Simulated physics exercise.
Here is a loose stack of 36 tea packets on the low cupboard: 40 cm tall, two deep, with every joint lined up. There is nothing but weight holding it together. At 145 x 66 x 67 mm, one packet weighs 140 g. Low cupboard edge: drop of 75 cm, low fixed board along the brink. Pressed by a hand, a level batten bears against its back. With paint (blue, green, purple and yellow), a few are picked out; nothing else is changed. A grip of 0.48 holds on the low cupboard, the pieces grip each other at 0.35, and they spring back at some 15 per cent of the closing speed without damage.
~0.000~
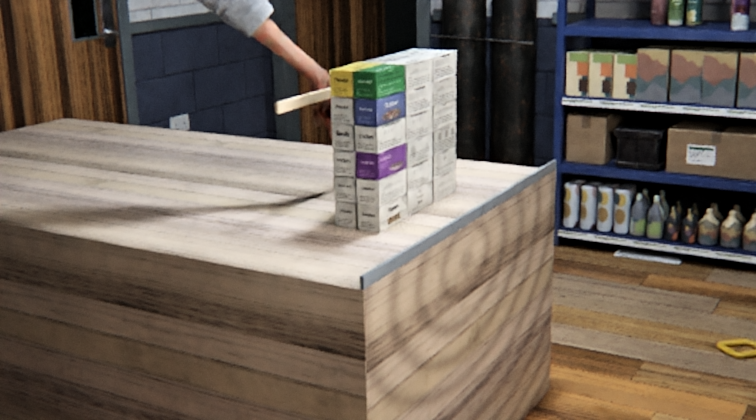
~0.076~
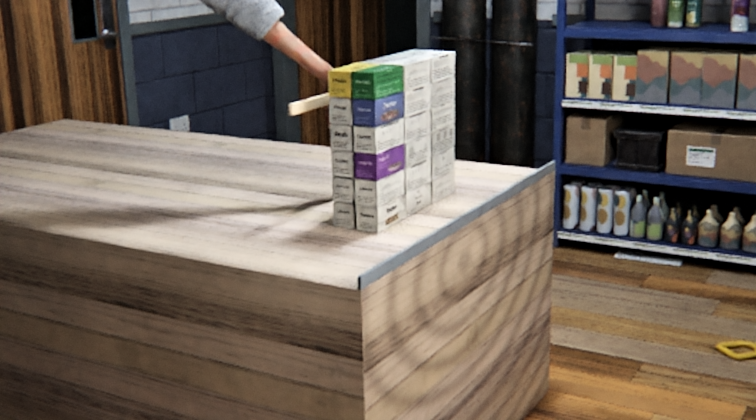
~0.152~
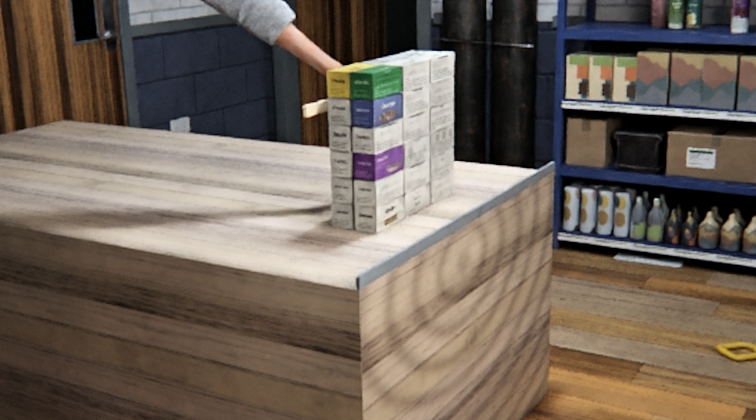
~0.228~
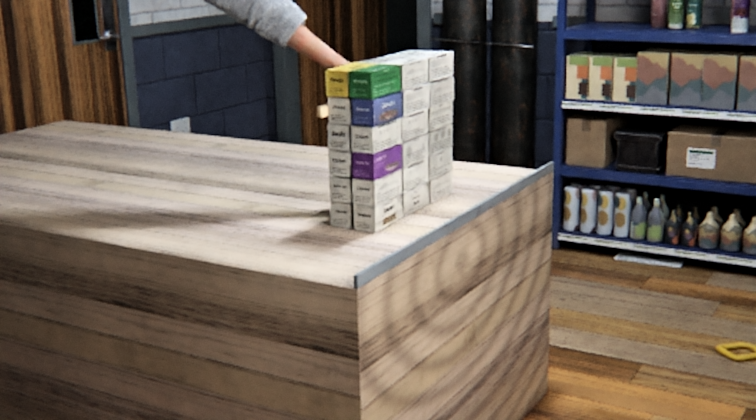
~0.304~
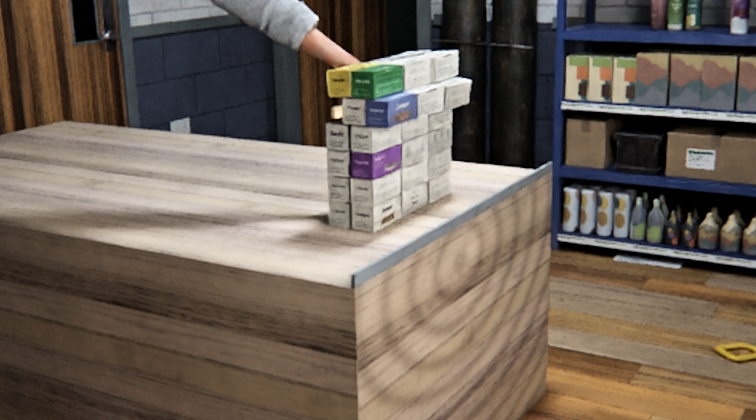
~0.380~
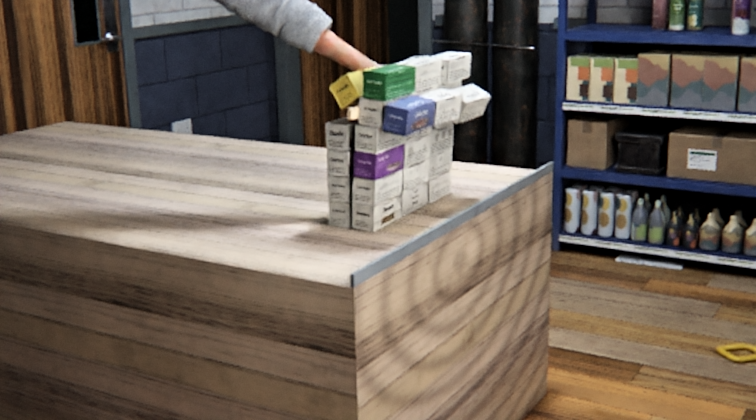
In the video, a hand pushes a wooden batten into the back of a stack of small boxes on a wooden surface; the upper rows shift toward the right, then the yellow box tilts and the blue and green ones skew.
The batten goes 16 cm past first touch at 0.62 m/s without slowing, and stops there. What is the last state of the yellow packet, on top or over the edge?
At the finish it has not gone down.
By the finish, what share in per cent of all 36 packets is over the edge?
I'd put it at roughly 40 per cent of them.
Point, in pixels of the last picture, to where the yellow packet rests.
Near (374, 193).
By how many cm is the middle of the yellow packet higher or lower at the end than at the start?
Its middle finishes around 28 cm lower.
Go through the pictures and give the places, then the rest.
In the first picture (we follow the side turned to the camera; the camera moves round a little), batten (277, 108) 14 cm from the stack; yellow packet (341, 84); green packet (391, 82); blue packet (392, 109); no piece has moved.
In the second picture, batten (290, 110) 9 cm from the stack; yellow packet (339, 84).
In the third picture, batten (305, 112) 42 mm from the stack; yellow packet (338, 85).
In the fourth picture, batten (319, 112) 5 mm in; yellow packet (336, 84); 2 stirred so far.
In the fifth picture, batten (333, 113) 52 mm in; yellow packet (338, 84) tipped 6°; blue packet (403, 110) displaced 50 mm; steepest lean 8°, the packet at (381, 60); 12 stirred so far.
In the sixth picture, batten (349, 114) 10 cm in; yellow packet (344, 92) tipped 33°; blue packet (422, 118) tipped 9°; green packet (401, 84) tipped 4°; 21 stirred so far.
Around 0.48 s, none of the 36 packets over the edge, 23 disturbed; yellow packet on its side; blue packet tipped 20°, 10 cm lower.
Around 0.70 s, 3 of the 36 packets over the edge; yellow packet tipped 9°, 14 cm lower; green packet on its side.
Around 0.90 s, 10 of the 36 packets over the edge; yellow packet tipped 66°, 28 cm lower; green packet upside down.
Around 1.20 s, 14 of the 36 packets over the edge; yellow packet tipped 61°, 28 cm lower; green packet on its side.
Finally (1.4 s), 14 of the 36 packets over the edge; yellow packet tipped 60°, 28 cm lower; blue packet on its side; green packet tipped 70°, 1.03 m lower. Seen by the last camera, middles, yellow packet near (374, 193).
